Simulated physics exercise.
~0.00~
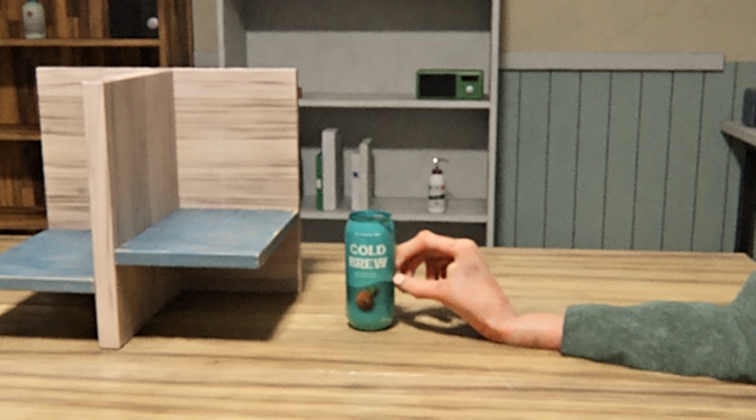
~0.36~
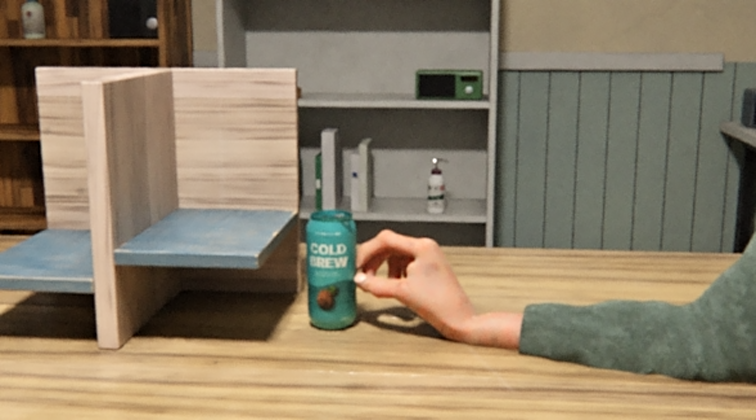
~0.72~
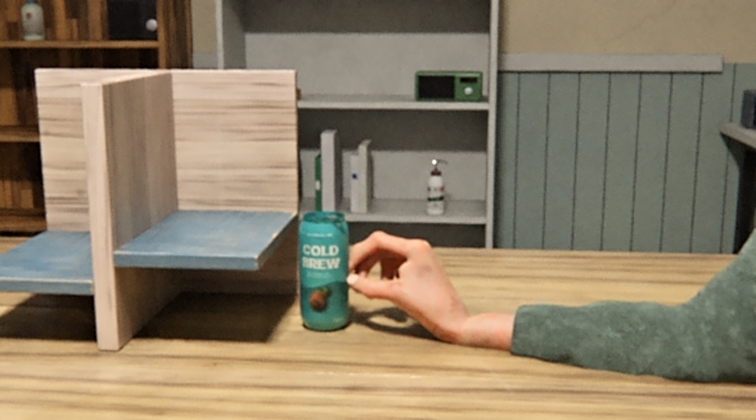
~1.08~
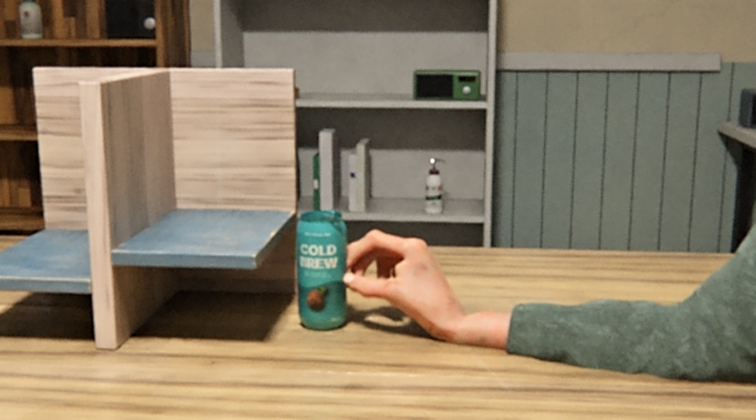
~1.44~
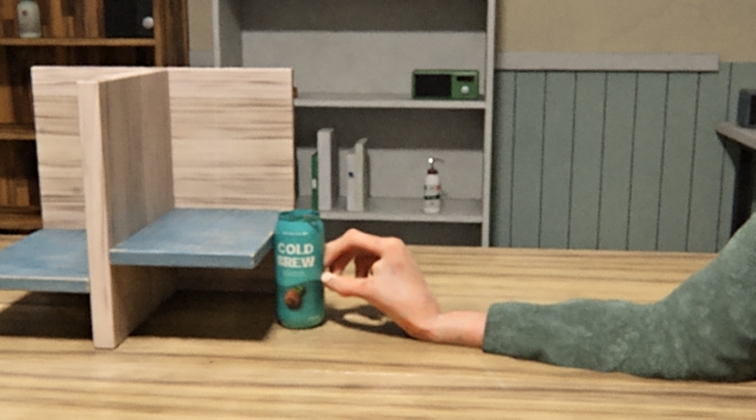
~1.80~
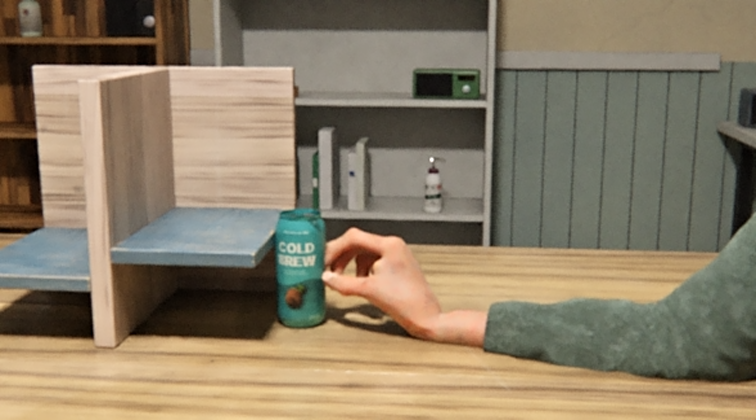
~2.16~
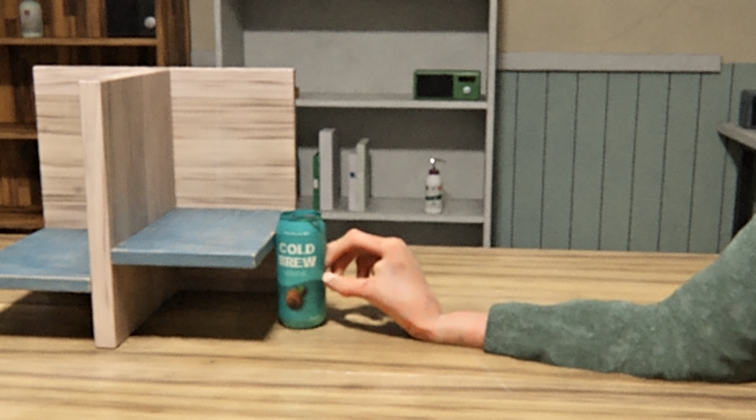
On a wooden tabletop, seen from the front through a slightly swaying view, a whitewashed wooden unit with blue shelves stands at the left, with dark shelving, a grey bookcase and green wall panelling behind. A hand in a green sleeve reaches in from the right, its fingers against an upright turquoise can labelled cold brew. The hand slides the can left toward the unit, quickly at first, then in smaller shifts. The can reaches the edge of the nearer blue shelf and stops there. It stays upright, caught at the edge, with the fingers still against it.
